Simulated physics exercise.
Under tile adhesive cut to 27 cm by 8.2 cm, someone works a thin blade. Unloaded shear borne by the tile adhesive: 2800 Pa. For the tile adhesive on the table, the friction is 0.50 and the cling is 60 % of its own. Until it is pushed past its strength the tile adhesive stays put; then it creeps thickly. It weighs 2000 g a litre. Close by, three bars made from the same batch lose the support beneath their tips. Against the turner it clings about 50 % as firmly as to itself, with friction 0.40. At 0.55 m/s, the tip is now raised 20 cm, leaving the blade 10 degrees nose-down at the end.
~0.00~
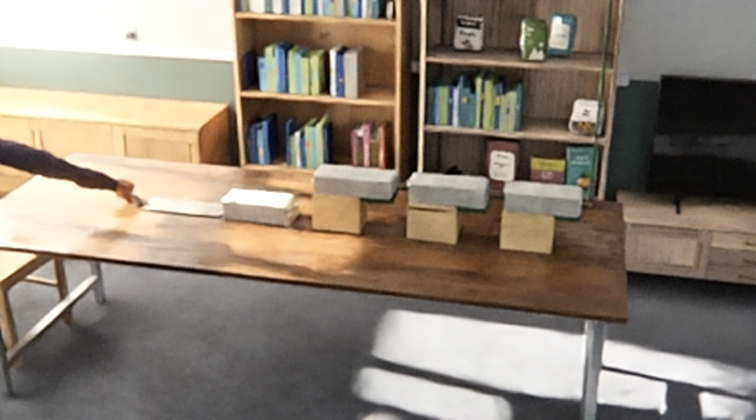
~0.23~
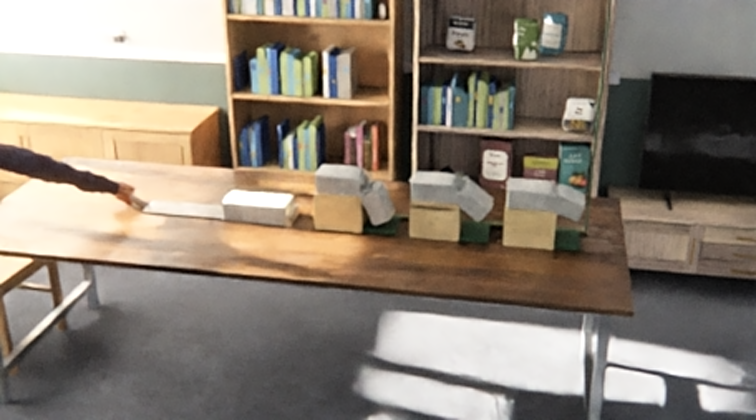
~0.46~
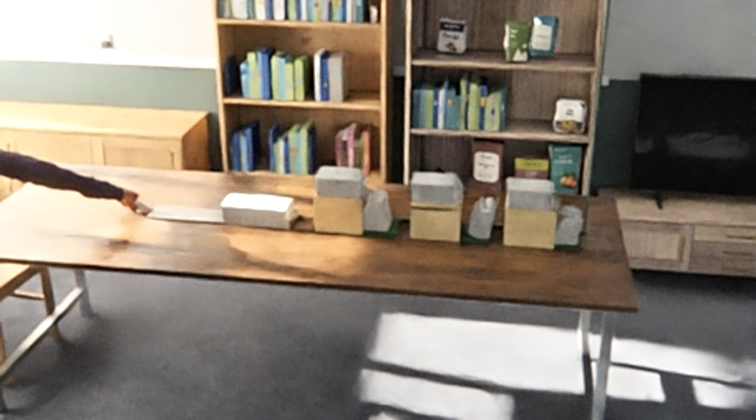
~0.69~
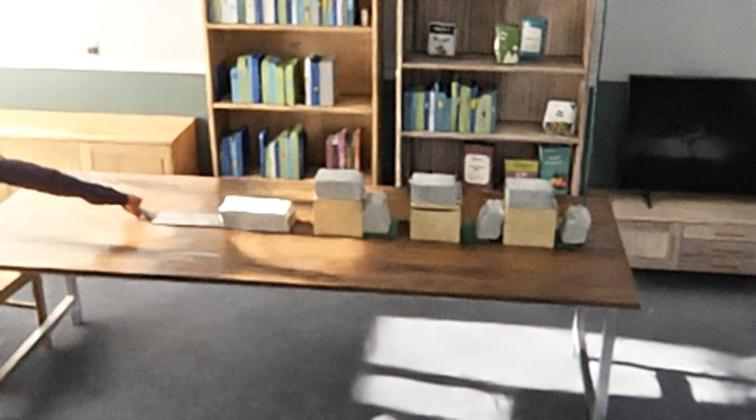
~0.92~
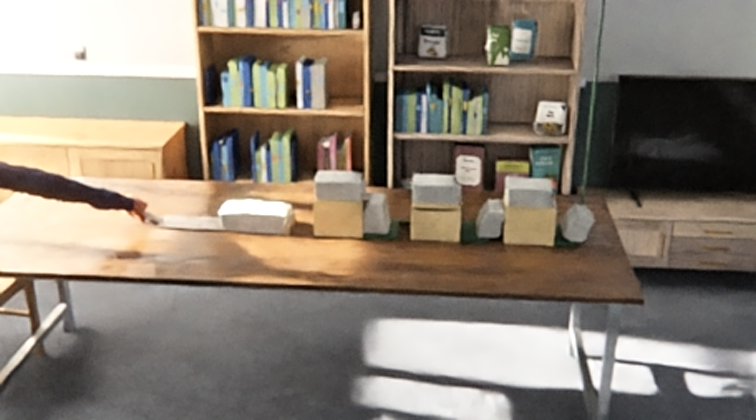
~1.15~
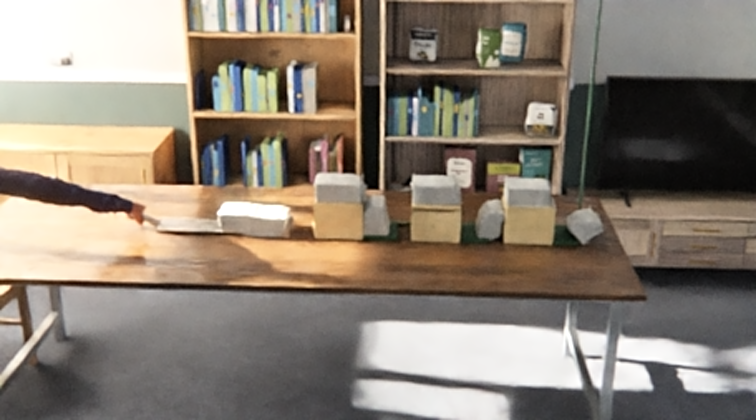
On a wooden table before bookshelves, overhanging ends of three grey bars on blocks bend and drop while a hand holds a thin blade at left.
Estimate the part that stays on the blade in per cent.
I would say about 11 %.
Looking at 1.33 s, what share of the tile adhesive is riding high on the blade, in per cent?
Some 25 per cent.
After 1.33 s, the tip is 10 cm up.
After 1.55 s, the tip is 20 cm up and 14 % is riding high on the blade.
After 1.76 s, the tip is 20 cm up and 11 % is riding high on the blade.
After 1.98 s, the tip is 20 cm up and 11 % is riding high on the blade.
After 2.80 s, the tip is 20 cm up and 11 % is riding high on the blade.
